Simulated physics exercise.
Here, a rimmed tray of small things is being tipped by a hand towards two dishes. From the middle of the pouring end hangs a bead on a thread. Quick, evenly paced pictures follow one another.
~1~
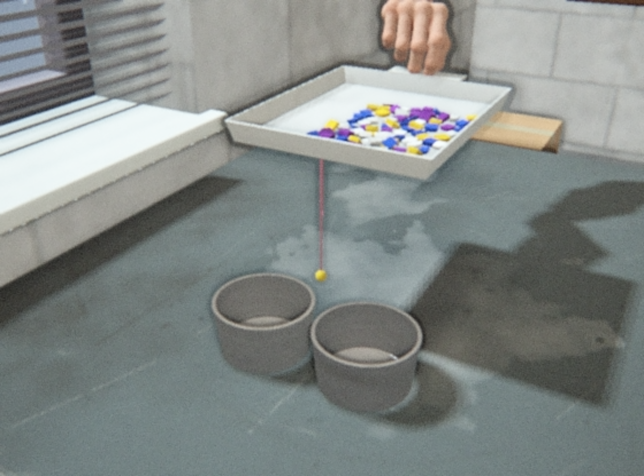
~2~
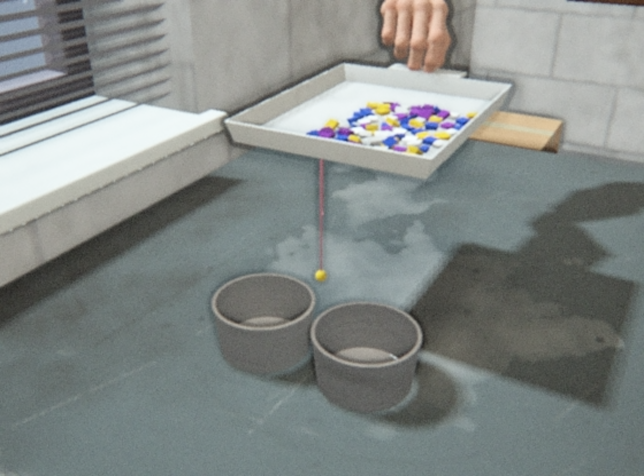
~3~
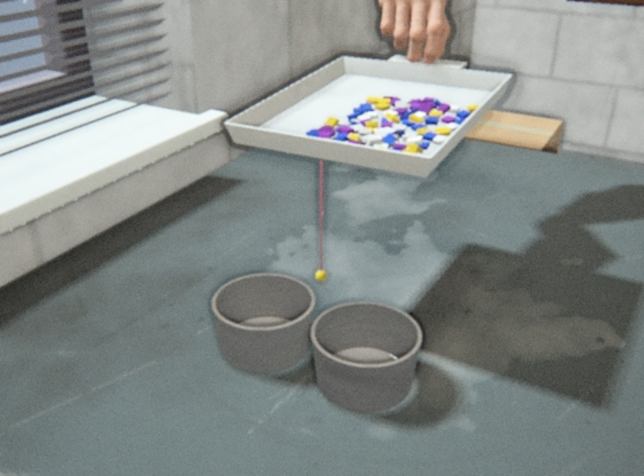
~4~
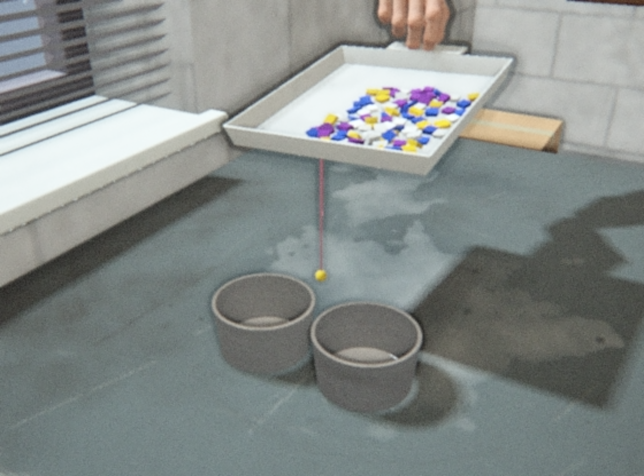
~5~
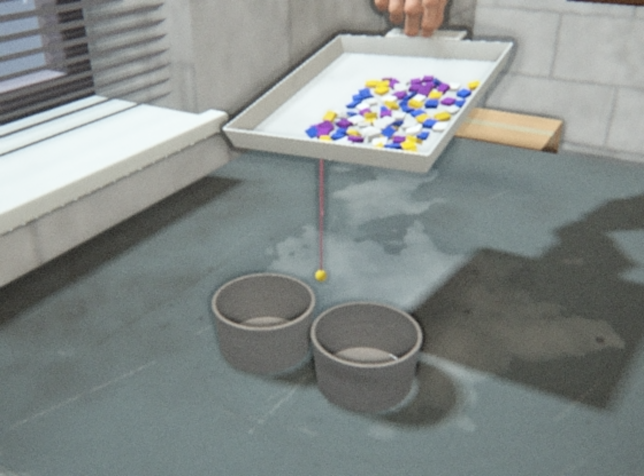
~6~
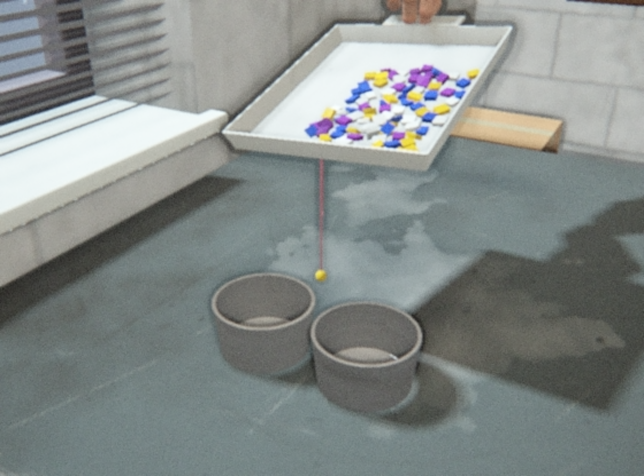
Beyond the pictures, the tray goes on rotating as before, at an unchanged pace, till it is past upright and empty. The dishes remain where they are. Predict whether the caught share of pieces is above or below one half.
Above one half.
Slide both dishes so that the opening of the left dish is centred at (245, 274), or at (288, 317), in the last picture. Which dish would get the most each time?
Place 1: The one on the left side; place 2: The one on the left side.
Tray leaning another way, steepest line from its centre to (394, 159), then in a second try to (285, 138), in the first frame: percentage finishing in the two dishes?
Roughly 50 per cent, and 30 per cent.
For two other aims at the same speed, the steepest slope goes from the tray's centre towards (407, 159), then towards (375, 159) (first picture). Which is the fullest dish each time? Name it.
The right-side dish, then the right-side dish.
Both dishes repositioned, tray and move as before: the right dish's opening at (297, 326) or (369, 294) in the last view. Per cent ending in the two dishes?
About 50 per cent, then about 40 per cent.
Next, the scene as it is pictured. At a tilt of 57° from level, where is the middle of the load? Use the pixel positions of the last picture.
I'd put it at about (312, 127).
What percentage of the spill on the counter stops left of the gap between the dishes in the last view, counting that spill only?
100 in a hundred, roughly.
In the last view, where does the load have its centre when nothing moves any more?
Centre at rest: Close to (259, 335).
Shortly afterwards, tray tipped steeply; the whole lot on the tray.
Next, tray tipped right over; all but a few on the tray; a little in the left dish; only a few outside both; only a few in the air.
Some moments later, tray tipped past a quarter turn; a little in the right dish; near two thirds in the left dish; near a third outside both.
In the end, tray tipped past a quarter turn; a little in the right dish; near two thirds in the left dish; near a third outside both.
